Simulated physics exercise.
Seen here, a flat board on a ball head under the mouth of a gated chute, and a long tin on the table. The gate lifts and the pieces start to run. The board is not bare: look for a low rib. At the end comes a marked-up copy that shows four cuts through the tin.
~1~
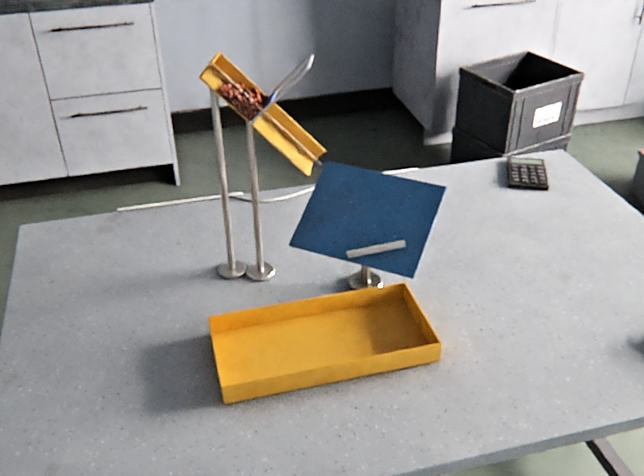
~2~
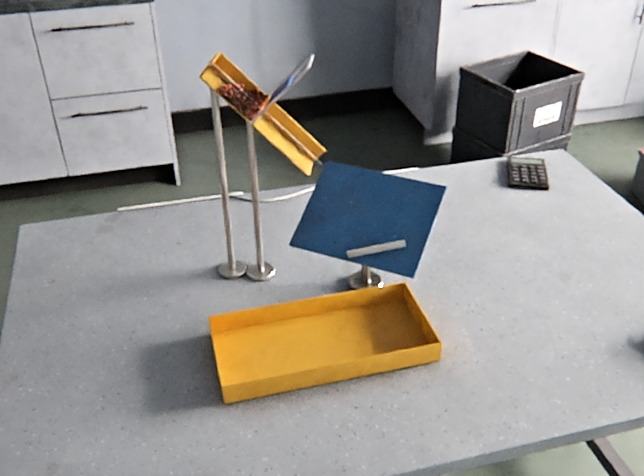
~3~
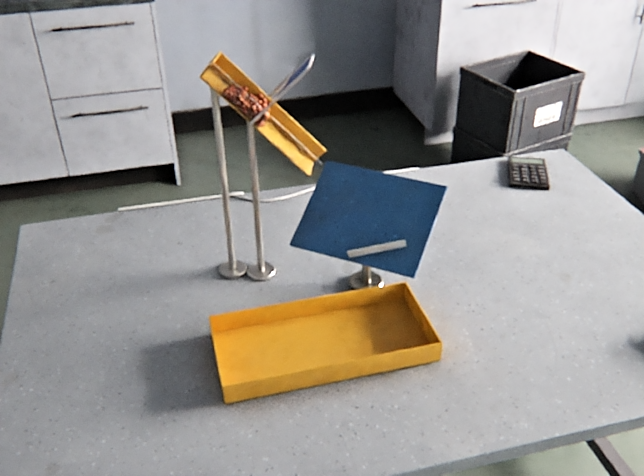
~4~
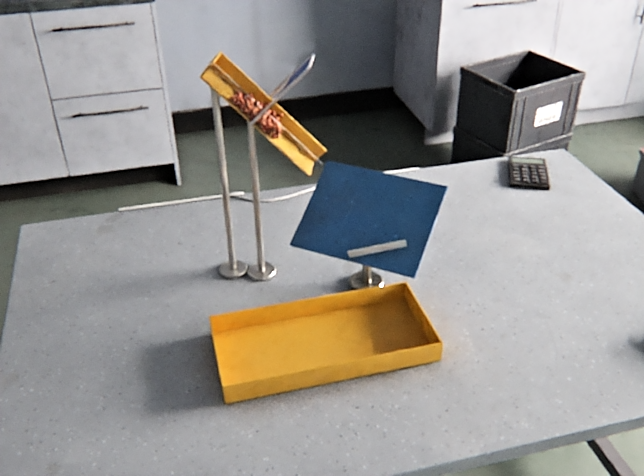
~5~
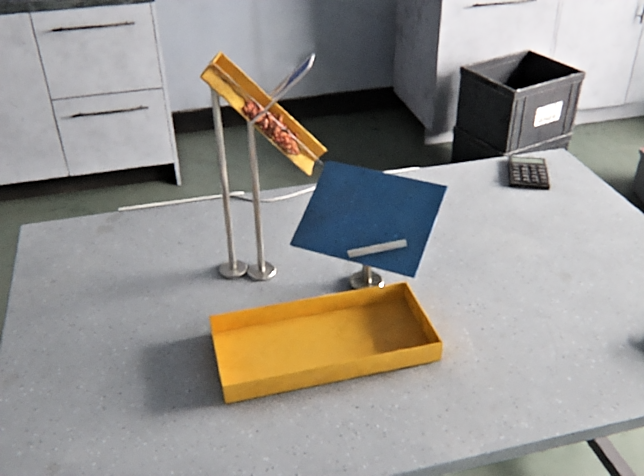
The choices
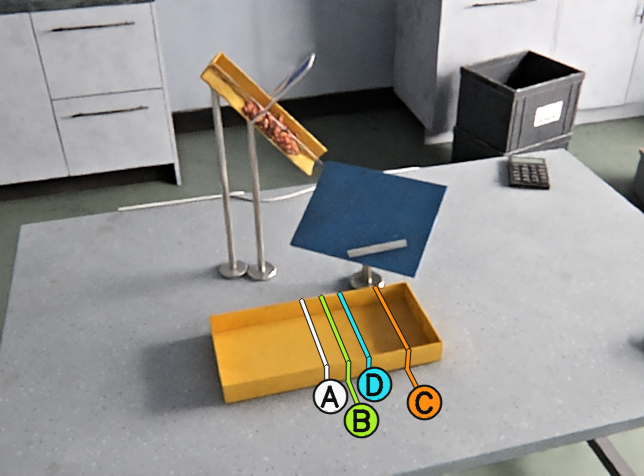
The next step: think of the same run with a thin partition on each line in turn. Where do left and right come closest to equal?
B.
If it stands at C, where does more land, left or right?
The left side.
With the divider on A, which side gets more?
The right side.
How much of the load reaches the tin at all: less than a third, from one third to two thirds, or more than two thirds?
About that: From one third to two thirds.
On the marked copy, line A crosses the front rim at (326, 365); line B crosses the front rim at (348, 361); line C crosses the front rim at (408, 349); line D crosses the front rim at (368, 357).
For line A, of what is caught, just a few on the left of the divider, almost all on the right.
For line B, of what is caught, roughly half on the left of the divider, roughly half on the right.
For line C, of what is caught, almost all on the left of the divider, about a tenth on the right.
For line D, of what is caught, the larger part on the left of the divider, about a tenth on the right.
